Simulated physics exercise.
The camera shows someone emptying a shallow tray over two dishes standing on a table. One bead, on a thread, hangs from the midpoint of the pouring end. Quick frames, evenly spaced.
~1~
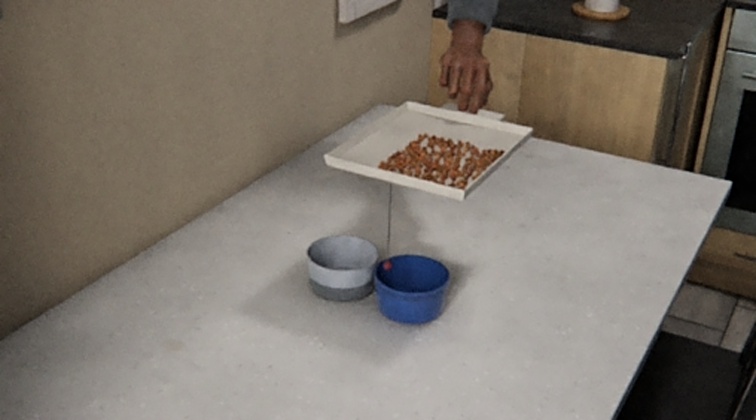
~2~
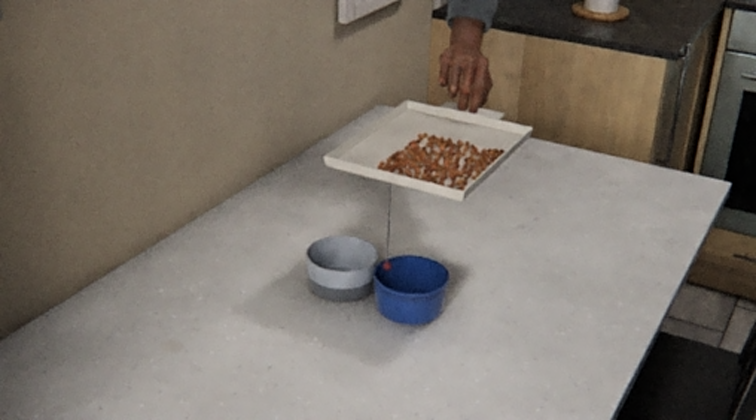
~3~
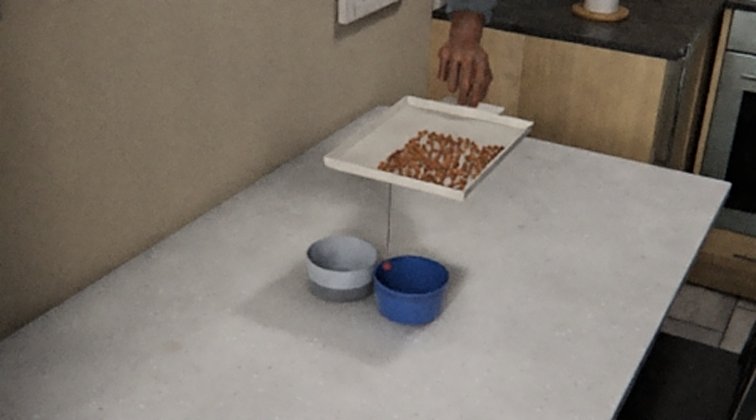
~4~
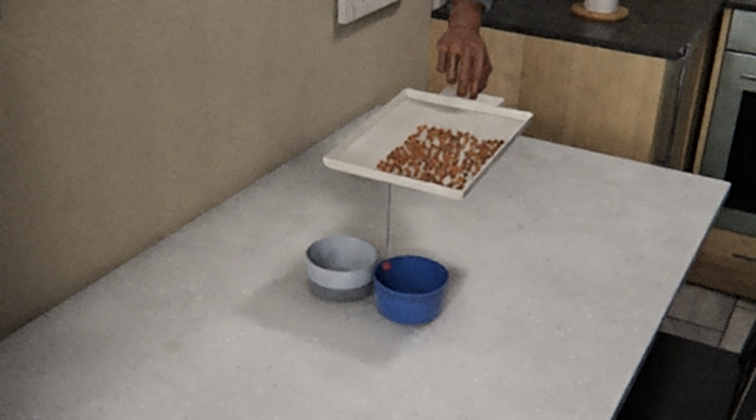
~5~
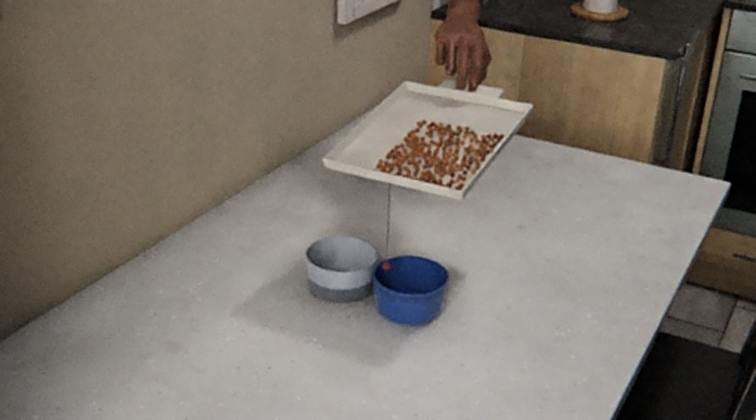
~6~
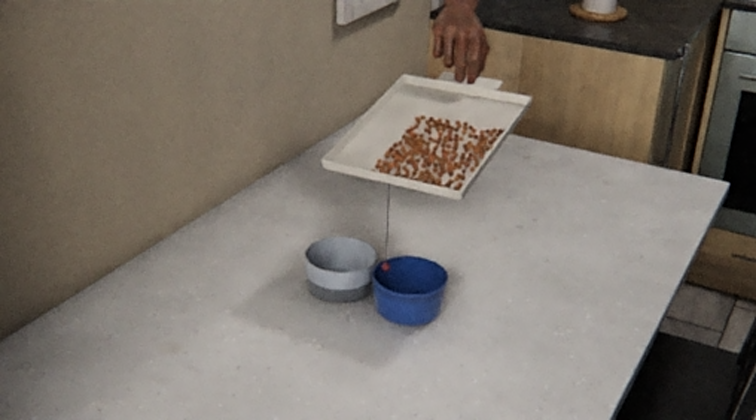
The footage shows a hand holding a shallow white tray of small reddish-brown pieces above a gray dish and a blue dish on a table, then gradually raising the handle end so the tray tilts slightly toward the dishes.
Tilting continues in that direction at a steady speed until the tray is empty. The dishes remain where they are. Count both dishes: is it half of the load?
The dishes catch a minority of the load.
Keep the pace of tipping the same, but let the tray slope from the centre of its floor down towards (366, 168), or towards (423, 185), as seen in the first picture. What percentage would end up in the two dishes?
Lab note: Try 1 = 60 %, try 2 = 0 %.
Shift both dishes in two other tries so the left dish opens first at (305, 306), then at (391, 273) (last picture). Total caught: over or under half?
At place one the minor share; at place two the minor share.
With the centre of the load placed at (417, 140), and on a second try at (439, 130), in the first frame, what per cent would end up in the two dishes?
The first start yields 10 per cent, the second 10 per cent.
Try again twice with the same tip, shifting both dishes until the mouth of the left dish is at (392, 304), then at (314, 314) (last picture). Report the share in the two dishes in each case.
Around 50 and then 0 per cent.
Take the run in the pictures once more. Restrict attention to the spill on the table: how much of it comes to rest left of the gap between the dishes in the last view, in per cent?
Near 70 in a hundred.
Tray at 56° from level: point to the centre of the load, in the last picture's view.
Somewhere near pixel (407, 165).
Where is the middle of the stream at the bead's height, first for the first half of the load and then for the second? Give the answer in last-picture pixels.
First half (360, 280); second half (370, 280).
Just after the last frame, tray tipped steeply; almost all on the tray; just a few in the air.
A moment on, tray tipped right over; almost all on the tray; just a few outside both; just a few in the air.
Further on, tray tipped past a quarter turn; just a few in the left dish; almost all outside both.
When it is over, tray tipped past a quarter turn; not one in the right dish; just a few in the left dish; almost all outside both.
